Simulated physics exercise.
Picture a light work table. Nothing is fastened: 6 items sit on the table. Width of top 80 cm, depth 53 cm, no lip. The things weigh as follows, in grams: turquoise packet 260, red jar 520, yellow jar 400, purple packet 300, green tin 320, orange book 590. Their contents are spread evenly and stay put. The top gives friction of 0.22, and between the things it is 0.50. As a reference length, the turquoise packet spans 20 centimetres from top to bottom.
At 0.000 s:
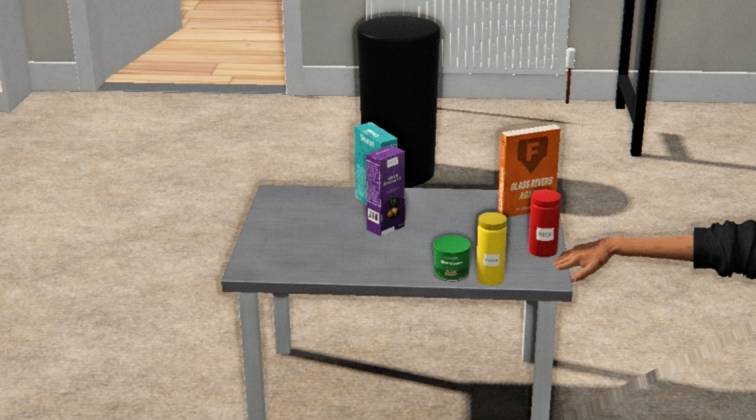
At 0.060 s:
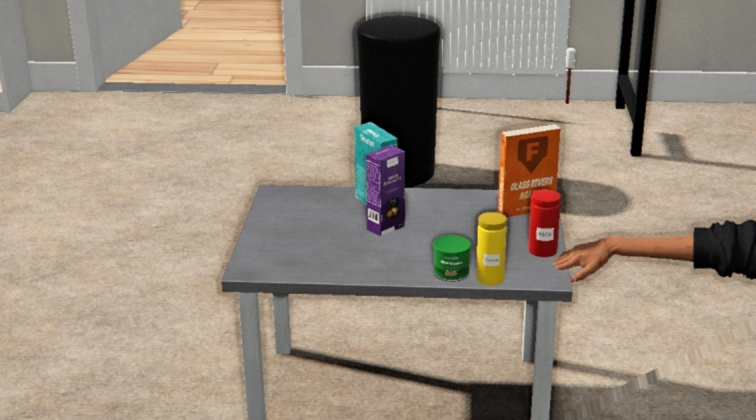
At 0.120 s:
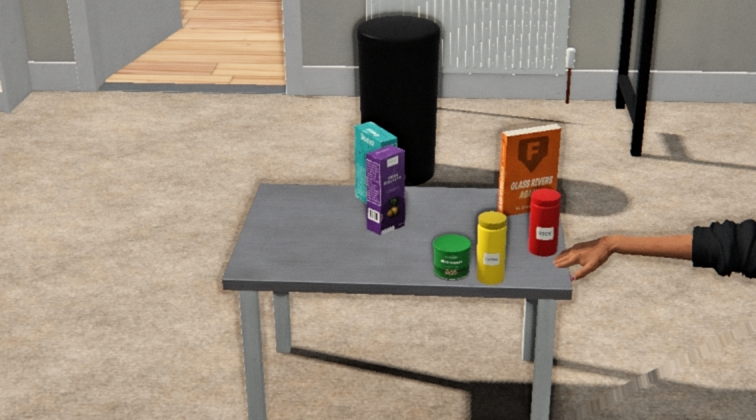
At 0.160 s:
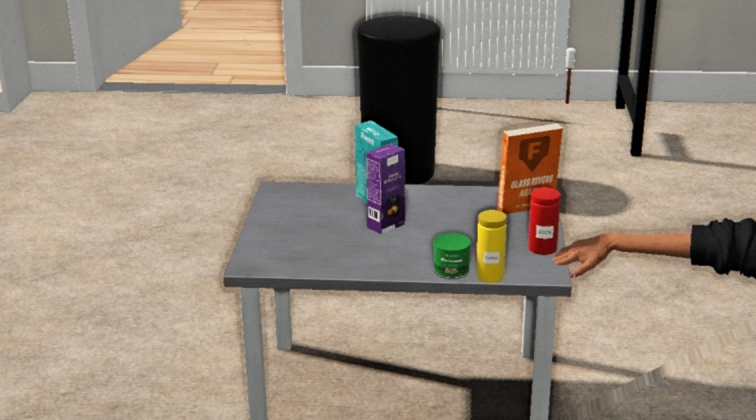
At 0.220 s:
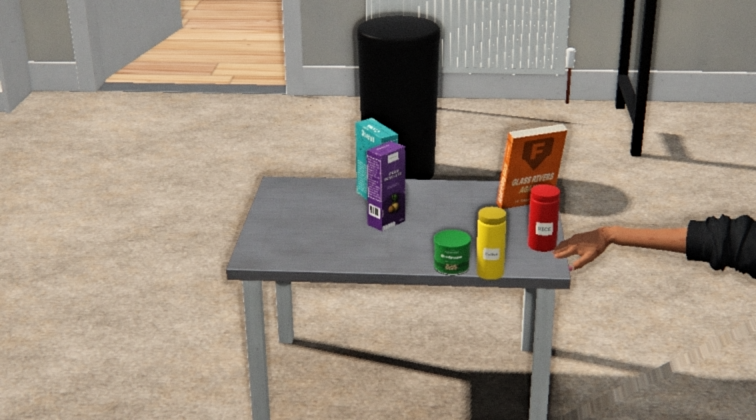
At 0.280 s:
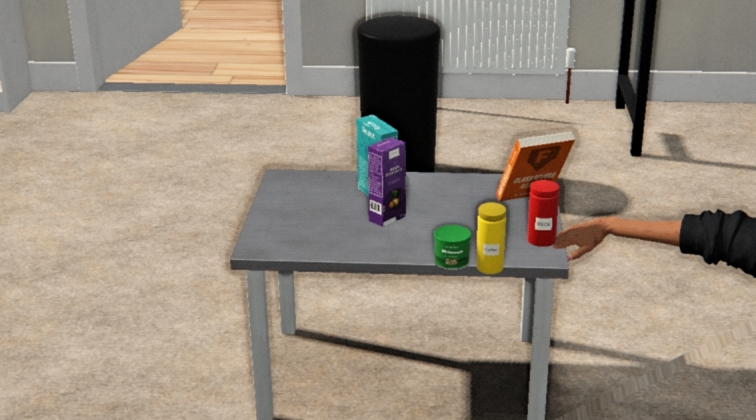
A hand at the right edge of a gray table slowly pushed it away, carrying along the jars, packets and green tin, while the orange book behind the red jar tilted further and further over.
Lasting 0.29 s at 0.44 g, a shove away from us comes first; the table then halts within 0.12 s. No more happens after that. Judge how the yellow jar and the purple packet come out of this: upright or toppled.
The yellow jar comes out toppled, the purple packet comes out upright.
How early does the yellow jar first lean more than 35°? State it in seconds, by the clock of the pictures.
I'd say around the 0.4 s mark.
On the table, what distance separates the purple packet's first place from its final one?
Net distance near 1 cm.
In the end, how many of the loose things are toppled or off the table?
That gives 3.
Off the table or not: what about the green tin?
Green tin: Goes out of bounds.
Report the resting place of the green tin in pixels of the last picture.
I'd put it at around (450, 365).
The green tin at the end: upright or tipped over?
In the last frame the green tin does not stay up.
Around 0.38 s, table 21 cm from its start; green tin now off the table; purple packet shifted 10 cm near (388, 173); orange book at 74° to upright.
Around 0.48 s, table 25 cm from its start; purple packet shifted 8 cm near (389, 162); orange book on its side; turquoise packet shifted 8 cm.
Around 0.68 s, table 25 cm from its start; orange book on its side; red jar shifted 2 cm.
Finally (1.1 s), off the table and tipped over, yellow jar and green tin; on their side or leaning hard on the table, orange book; the other 3 still in place (within 5 cm). In the last view, yellow jar near (483, 389), purple packet near (390, 152).
